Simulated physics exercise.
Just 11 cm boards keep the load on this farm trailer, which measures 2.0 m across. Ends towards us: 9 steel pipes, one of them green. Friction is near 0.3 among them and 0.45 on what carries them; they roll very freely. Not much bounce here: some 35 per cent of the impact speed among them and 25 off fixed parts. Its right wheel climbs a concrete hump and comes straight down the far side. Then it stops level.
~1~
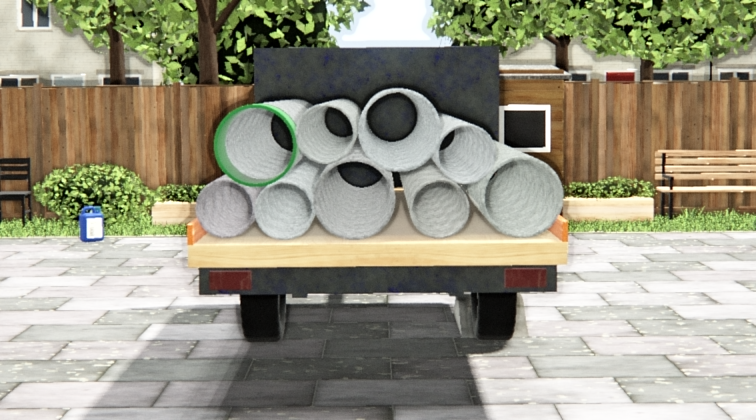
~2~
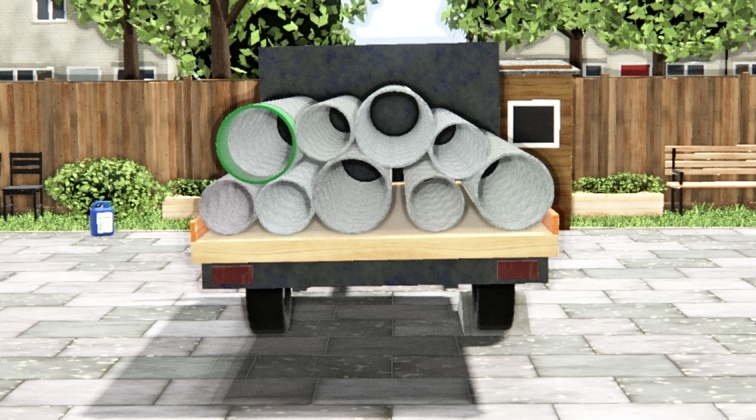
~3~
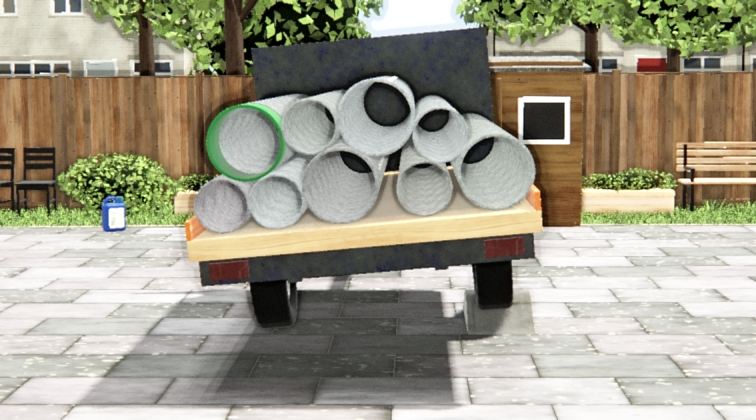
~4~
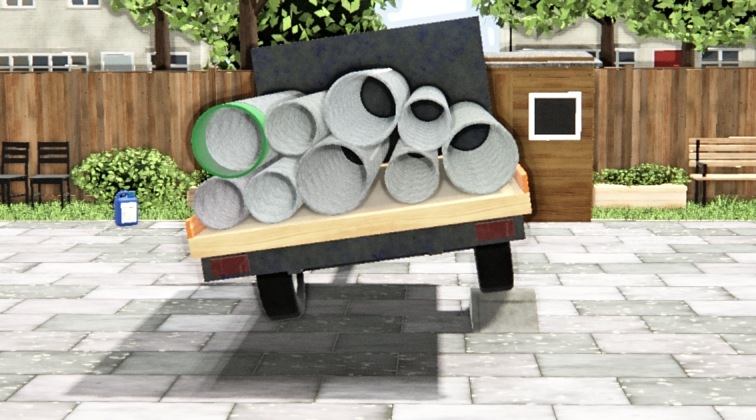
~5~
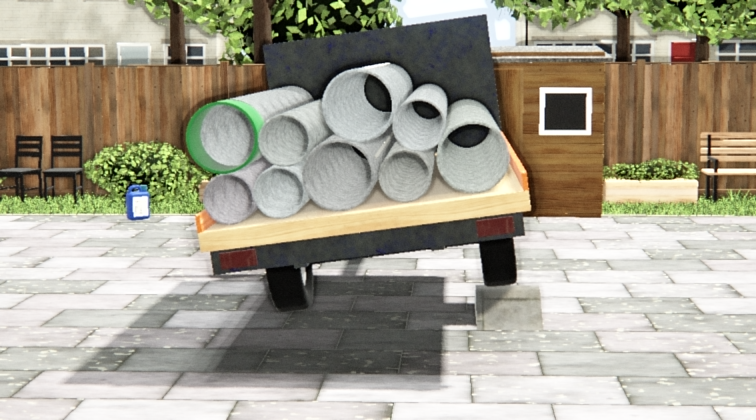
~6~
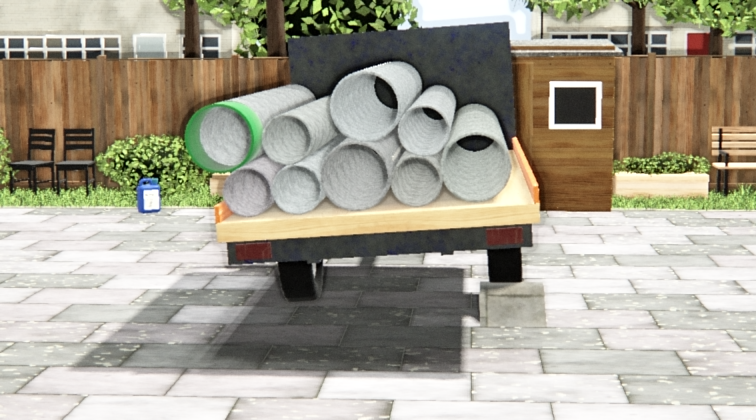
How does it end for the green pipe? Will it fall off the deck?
It is shed.
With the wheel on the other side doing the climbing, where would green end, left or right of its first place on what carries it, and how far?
I reckon some 5 cm toward the right.
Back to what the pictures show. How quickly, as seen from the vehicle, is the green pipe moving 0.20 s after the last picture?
Close to 2.0 m/s then.
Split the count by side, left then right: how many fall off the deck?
On the left 1, on the right 0.
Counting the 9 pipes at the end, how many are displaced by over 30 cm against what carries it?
The number is 2.
Another 0.2 s on from the last picture, green is dropping off the left side; 1 gone from the deck.
Another 0.3 s on from the last picture, green is dropping off the left side; 1 gone from the deck.
Another 0.5 s on from the last picture, green is dropping off the left side; 1 gone from the deck.
In the end (3.6 s after the last picture), green is down on the left; 1 gone from the deck.
